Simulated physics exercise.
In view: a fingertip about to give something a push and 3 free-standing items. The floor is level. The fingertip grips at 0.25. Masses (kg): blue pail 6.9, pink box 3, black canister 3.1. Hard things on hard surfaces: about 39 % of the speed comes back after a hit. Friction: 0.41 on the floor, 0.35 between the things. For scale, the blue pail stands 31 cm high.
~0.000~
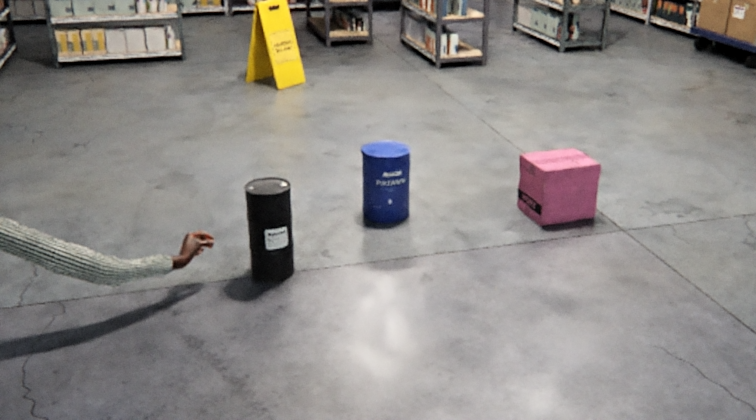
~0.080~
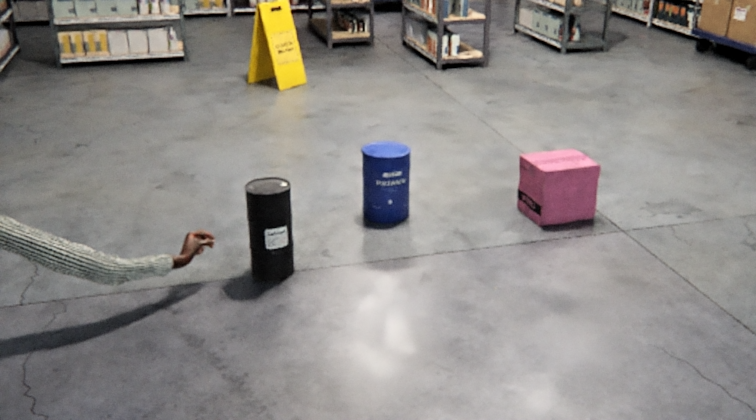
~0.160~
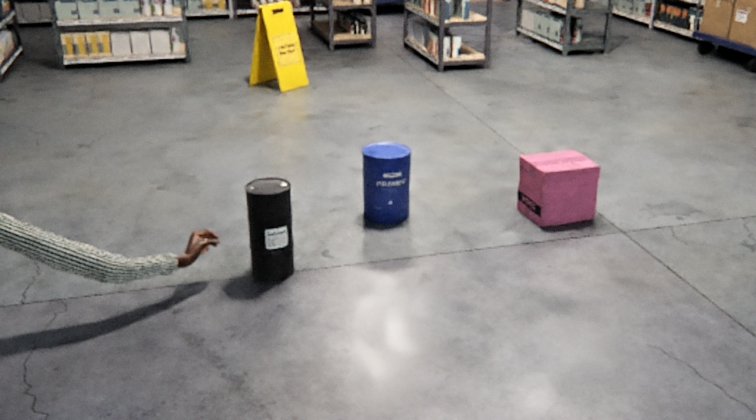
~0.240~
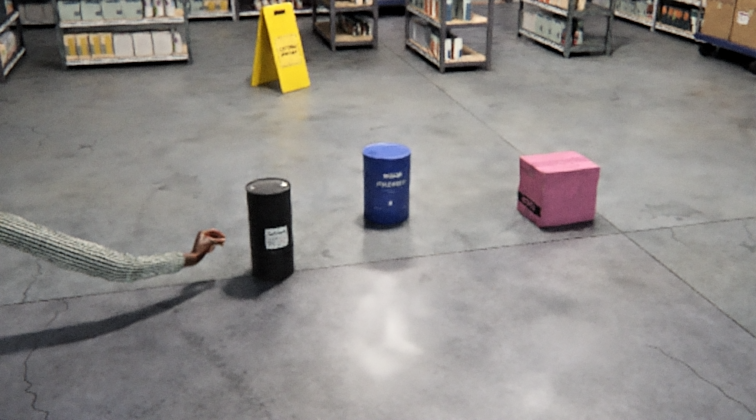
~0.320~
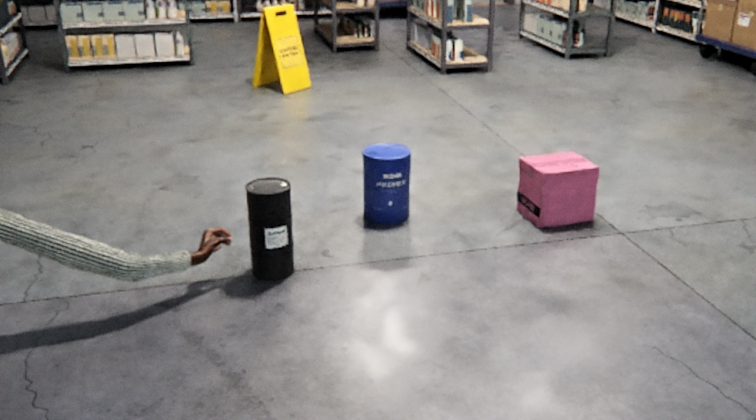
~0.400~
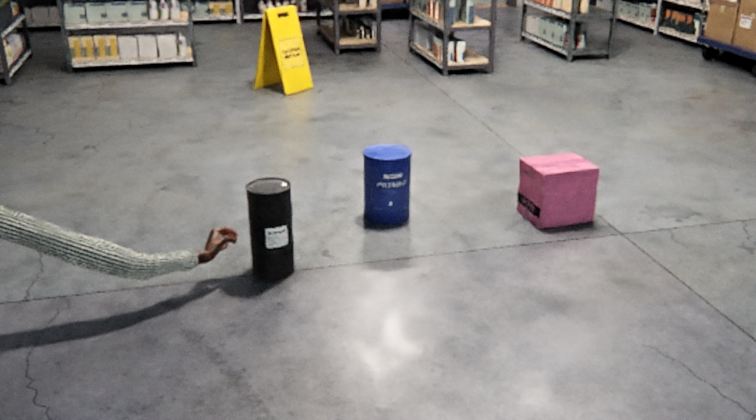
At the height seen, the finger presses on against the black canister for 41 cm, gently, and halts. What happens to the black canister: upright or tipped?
The black canister stays upright.
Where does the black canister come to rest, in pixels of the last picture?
At about (374, 219).
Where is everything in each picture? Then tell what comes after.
Finger moved 0 cm; black canister (271, 230); blue pail (386, 182), in the first picture.
Finger moved 0 cm; black canister (271, 229); blue pail (386, 182), in the second picture.
Finger moved 2 cm; black canister (271, 230); blue pail (386, 183), in the third picture.
Finger moved 4 cm; black canister (271, 229); blue pail (387, 183), in the fourth picture.
Finger moved 6 cm; black canister (271, 229); blue pail (387, 184), in the fifth picture.
Finger moved 8 cm; black canister (271, 229); blue pail (387, 184), in the sixth picture.
After 0.90 s, finger moved 22 cm; black canister moved 10 cm near (296, 226).
After 1.30 s, finger moved 34 cm; black canister moved 21 cm near (324, 224).
After 1.80 s, finger moved 48 cm; black canister moved 35 cm near (359, 220).
In the end (3.0 s), not toppled but over 14 cm from the start, black canister; the other 2 under 14 cm from the start. At the end, from the last picture's camera, black canister near (374, 219).
